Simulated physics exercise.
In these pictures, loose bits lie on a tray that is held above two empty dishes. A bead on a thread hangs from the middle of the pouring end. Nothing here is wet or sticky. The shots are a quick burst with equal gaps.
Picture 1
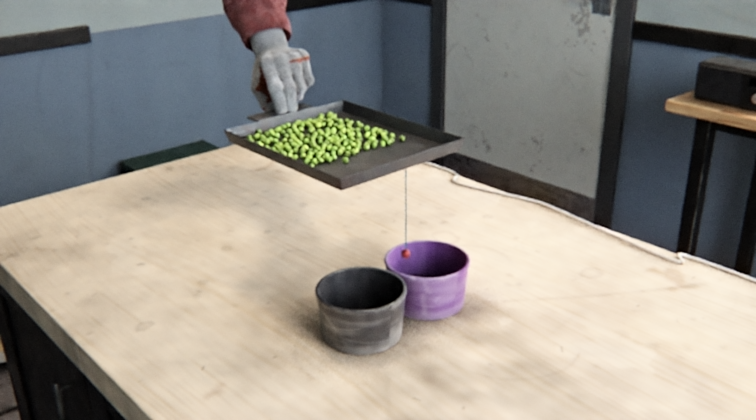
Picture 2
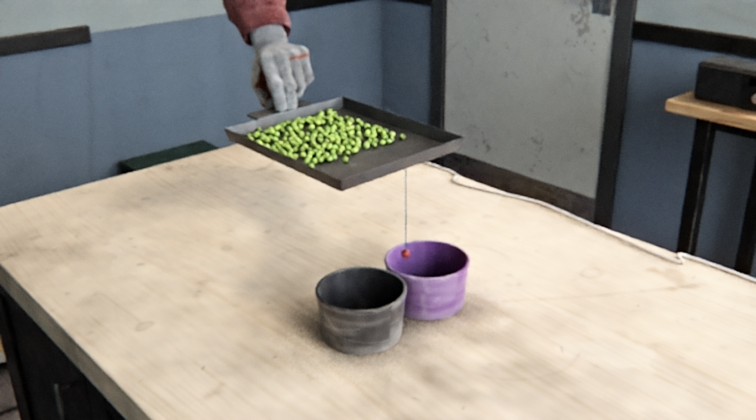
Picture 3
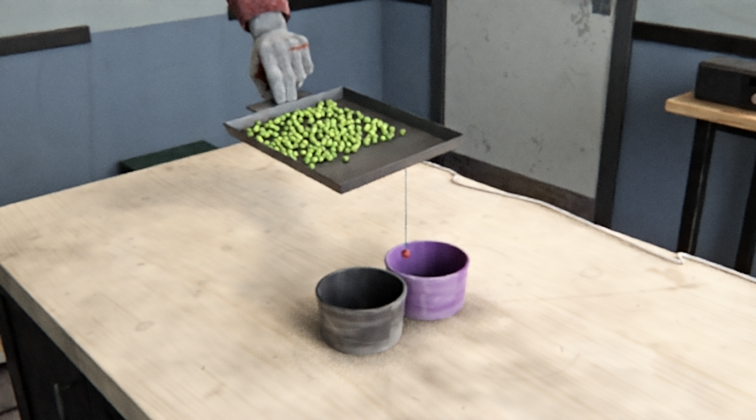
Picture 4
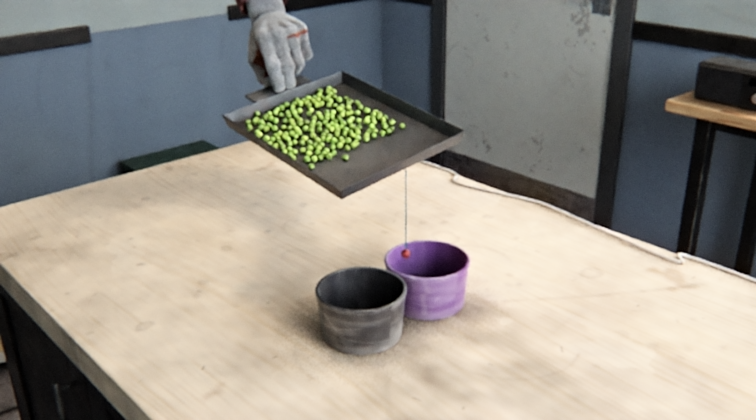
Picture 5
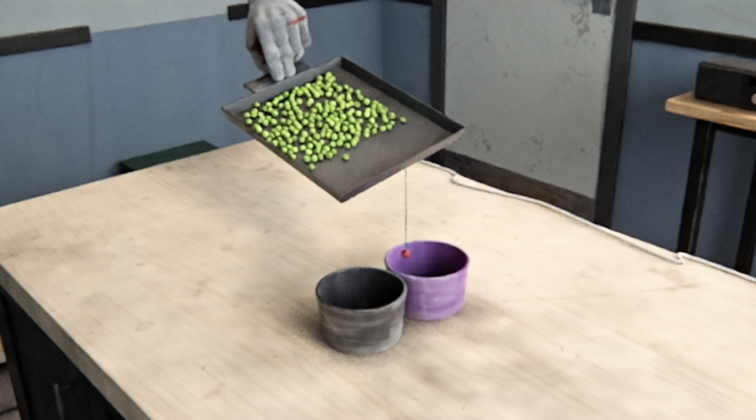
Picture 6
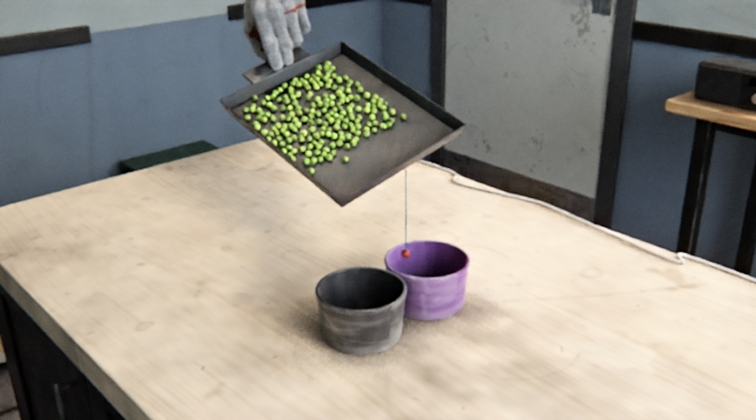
At the start, a gloved hand holds a dark tray of green peas nearly level above two empty bowls, one dark grey and one purple, with a red bead hanging on a thread. The hand then gradually raises its end of the tray, tilting it clearly toward its lower left corner while the peas shift and spread slightly.
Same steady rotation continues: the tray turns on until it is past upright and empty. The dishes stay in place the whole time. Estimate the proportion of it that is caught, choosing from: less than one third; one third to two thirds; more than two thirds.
Proportion caught: More than two thirds.
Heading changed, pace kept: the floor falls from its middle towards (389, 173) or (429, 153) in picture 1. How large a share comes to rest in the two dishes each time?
About 50 %, then 30 %.
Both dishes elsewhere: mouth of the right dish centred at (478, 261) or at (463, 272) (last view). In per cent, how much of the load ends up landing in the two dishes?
Around 10 and around 20 per cent, in that order.
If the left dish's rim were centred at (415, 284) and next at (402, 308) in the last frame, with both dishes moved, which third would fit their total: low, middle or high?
The two tries come out as below one third and less than a third in turn.
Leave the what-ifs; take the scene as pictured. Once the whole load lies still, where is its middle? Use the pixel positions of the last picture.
Around (358, 328), give or take.
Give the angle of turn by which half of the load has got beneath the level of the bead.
Roughly 80 degrees.
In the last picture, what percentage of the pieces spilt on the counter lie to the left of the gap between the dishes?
Roughly 80 percent.
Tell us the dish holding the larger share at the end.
The victory goes to the left.
Just after the last frame, tray tipped steeply; roughly two thirds on the tray; roughly a quarter in the left dish; just a few outside both; roughly a quarter in the air.
A moment on, tray tipped past a quarter turn; just a few on the tray; the larger part in the left dish; about a tenth outside both; just a few in the air.
Further on, tray tipped past a quarter turn; almost all in the left dish; about a tenth outside both.
When it is over, tray tipped past a quarter turn; almost all in the left dish; not one in the right dish; about a tenth outside both.
